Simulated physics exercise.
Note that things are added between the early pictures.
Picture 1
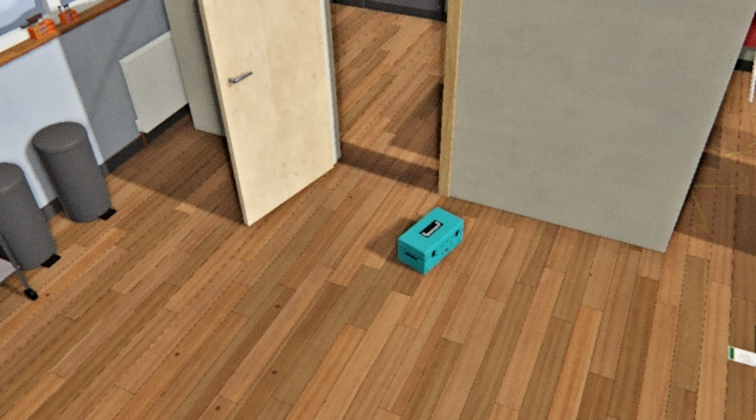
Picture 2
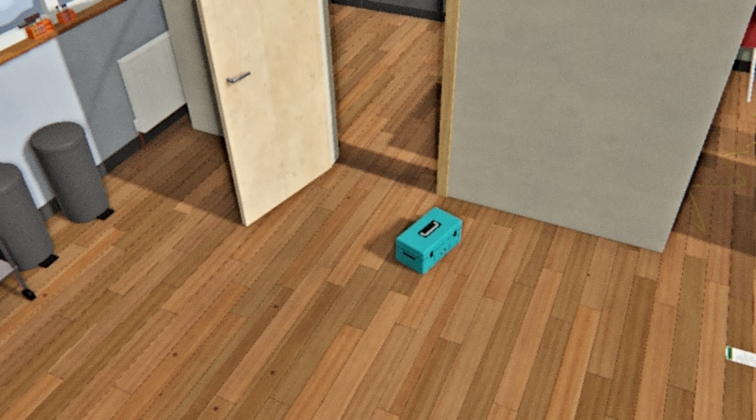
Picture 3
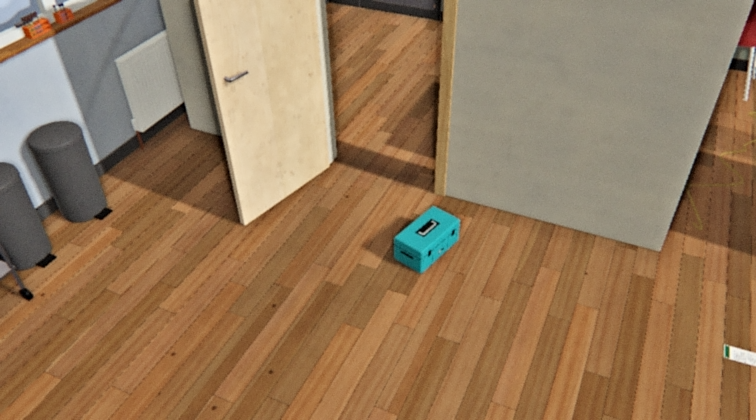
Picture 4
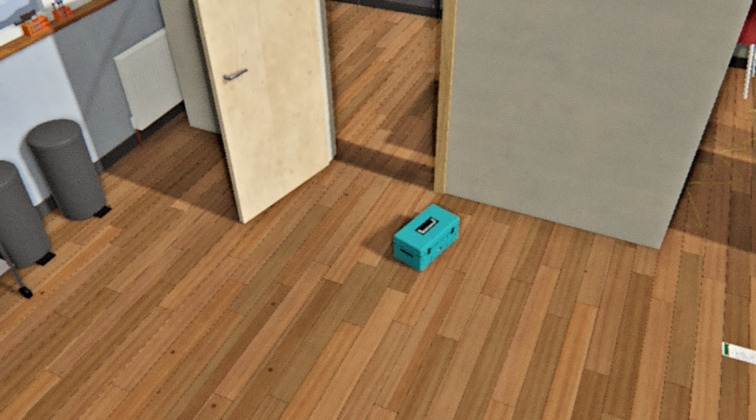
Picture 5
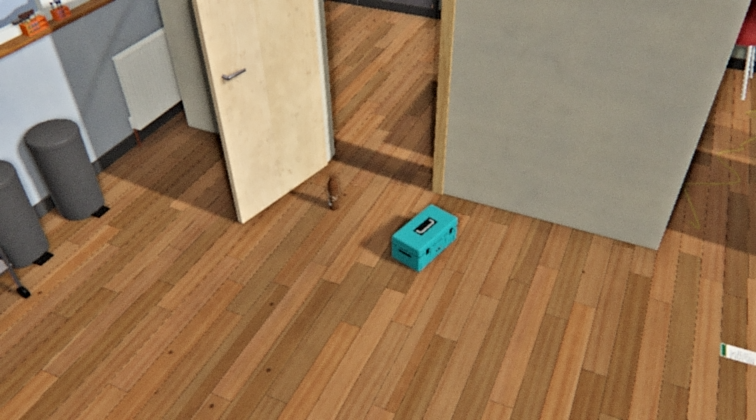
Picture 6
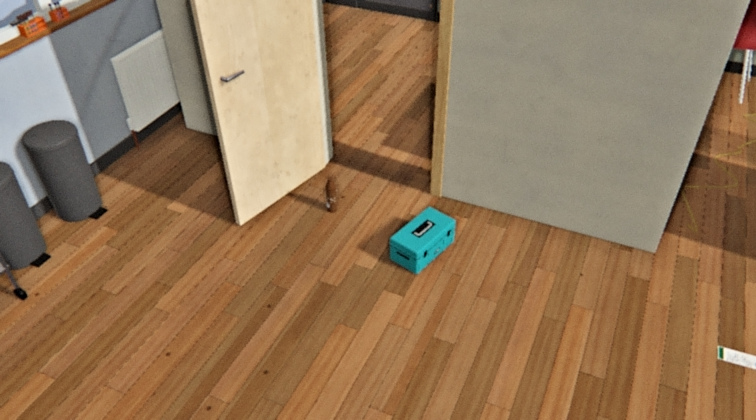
A small brown bottle appeared on the wooden floor beside the wide-open door, to the left of the turquoise toolbox, while the door and toolbox stayed put and the view barely shifted.
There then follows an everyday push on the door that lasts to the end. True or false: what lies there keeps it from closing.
False.
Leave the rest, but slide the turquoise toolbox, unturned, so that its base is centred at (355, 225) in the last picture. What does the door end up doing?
The door gets held up.
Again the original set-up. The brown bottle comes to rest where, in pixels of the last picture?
Roughly (410, 163).
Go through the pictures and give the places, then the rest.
Door wide open and still; turquoise toolbox (431, 240), in the first picture.
Door wide open and still; turquoise toolbox (429, 240), in the second picture.
Door wide open and still; turquoise toolbox (427, 239), in the third picture.
Door wide open and still; turquoise toolbox (427, 237), in the fourth picture.
Door wide open and still; turquoise toolbox (425, 237), in the fifth picture.
Door wide open and still; brown bottle (331, 194); turquoise toolbox (423, 240), in the sixth picture.
Then, 1.30 s on from there, open by 64°.
Then, 1.80 s on from there, open by 38°; brown bottle shifted well along near (361, 189).
Then, 2.20 s on from there, open by 17°; brown bottle shifted well along near (385, 178).
Then, 2.70 s on from there, open by 0°; brown bottle turned 17° from how it was put near (402, 162).
In the end, open by 0°; toppled on the floor, brown bottle; turquoise toolbox unmoved. At the end, from the last picture's camera, brown bottle near (410, 163).
